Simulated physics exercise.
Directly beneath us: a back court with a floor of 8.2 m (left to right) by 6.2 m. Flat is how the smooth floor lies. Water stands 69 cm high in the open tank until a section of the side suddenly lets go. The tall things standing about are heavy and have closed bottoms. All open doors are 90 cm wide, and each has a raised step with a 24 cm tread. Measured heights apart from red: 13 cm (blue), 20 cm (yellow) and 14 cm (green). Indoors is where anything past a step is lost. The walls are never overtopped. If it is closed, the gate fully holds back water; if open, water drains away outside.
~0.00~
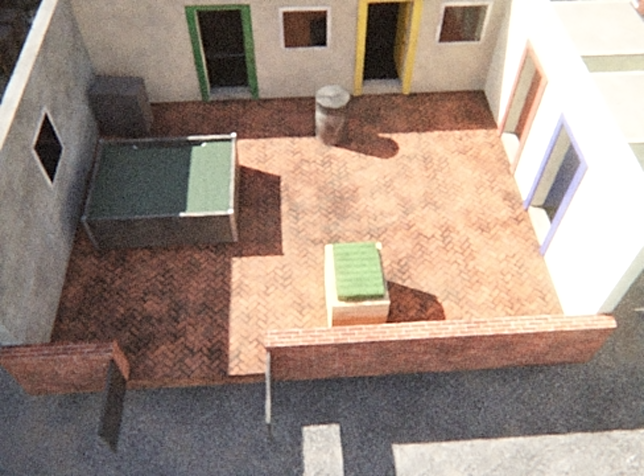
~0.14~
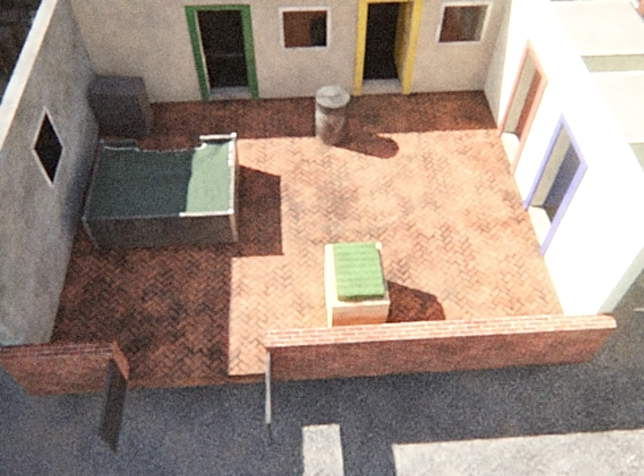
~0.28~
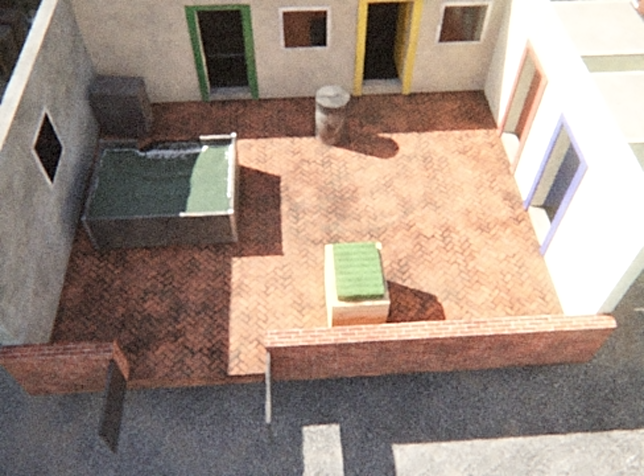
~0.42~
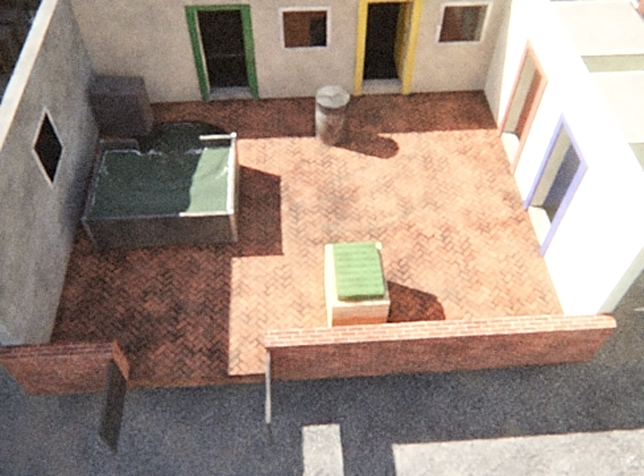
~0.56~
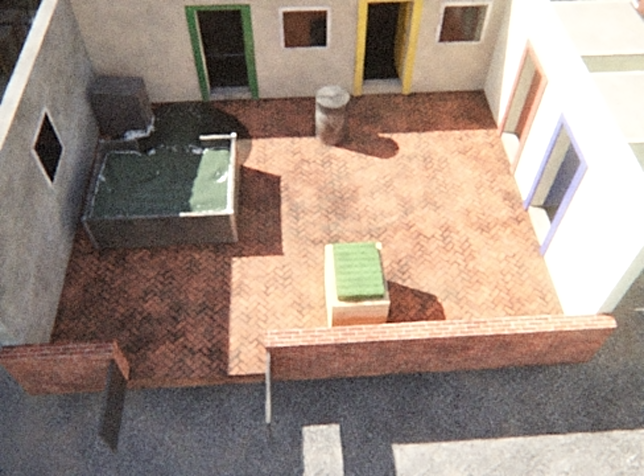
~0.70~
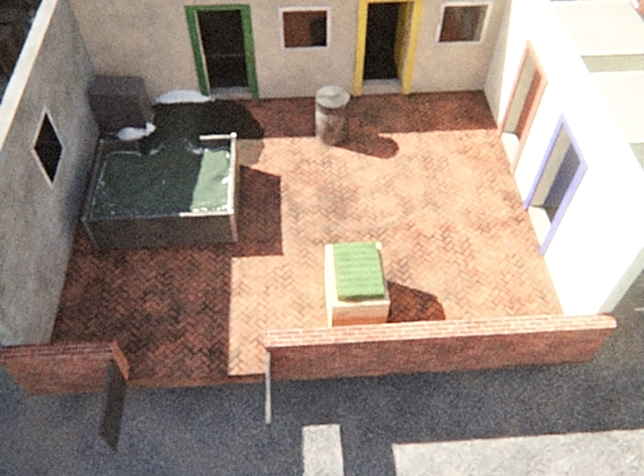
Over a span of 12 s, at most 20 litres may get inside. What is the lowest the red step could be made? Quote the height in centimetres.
Around 7 cm high.
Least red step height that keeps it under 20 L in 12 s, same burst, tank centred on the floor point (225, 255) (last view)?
About 6.5 centimetres.
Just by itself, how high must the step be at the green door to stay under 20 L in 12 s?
Roughly 28 cm at the green door.
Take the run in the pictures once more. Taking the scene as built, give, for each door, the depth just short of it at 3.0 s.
At the red door the depth is 0 cm, at blue 0 cm, at yellow 5 cm and at green 22 cm.
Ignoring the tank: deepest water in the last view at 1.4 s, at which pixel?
About (166, 104).
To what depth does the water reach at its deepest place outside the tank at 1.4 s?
It gets to close to 50 centimetres there.
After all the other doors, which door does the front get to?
That would be the blue door.
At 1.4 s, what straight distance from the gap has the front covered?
Around 3.2 m from the gap.
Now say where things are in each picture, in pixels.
In the first picture, still water, 69 cm deep, in the open tank at (164, 178); the red door at (520, 114) is dry.
In the second picture, water pours out on the far side and has run 0.3 m, to a hidden place; about 6 cm deep outside, 69 cm at the back.
In the third picture, the gap is on the far side, the front 0.8 m out at a hidden place; the back of the open tank holds 69 cm.
In the fourth picture, the gap is on the far side, the front 1.3 m out at (169, 124); the back of the open tank holds 68 cm.
In the fifth picture, the front is at (175, 104), 2.0 m from the gap on the far side; 3.6 m2 of floor is wet, 60 cm left at the back.
In the sixth picture, the front is at (222, 100), 2.1 m from the gap on the far side; 4.4 m2 of floor is wet, 57 cm left at the back; 5.1 m in a straight line remain to the red door at (520, 114).
After 1.4 s water covers 15 % of the floor, deepest (50 cm) near (166, 104); it has not reached the red door.
After 3.0 s water covers 30 % of the floor, deepest (40 cm) near (113, 117); it has not reached the red door.
After 12.0 s water covers 100 % of the floor, deepest (12 cm) near (502, 344); 6 cm at the red door, 0 litres in over its 14 cm step.
At the red door as built, the water arrived by 3.7 s and peaked near 11 cm at 4.0 s.
Run again over the same 12 s with other heights there, 30 litres in over 6 cm, 7 litres over 8.5 cm. The limit of 20 litres is kept from about 7 cm up.
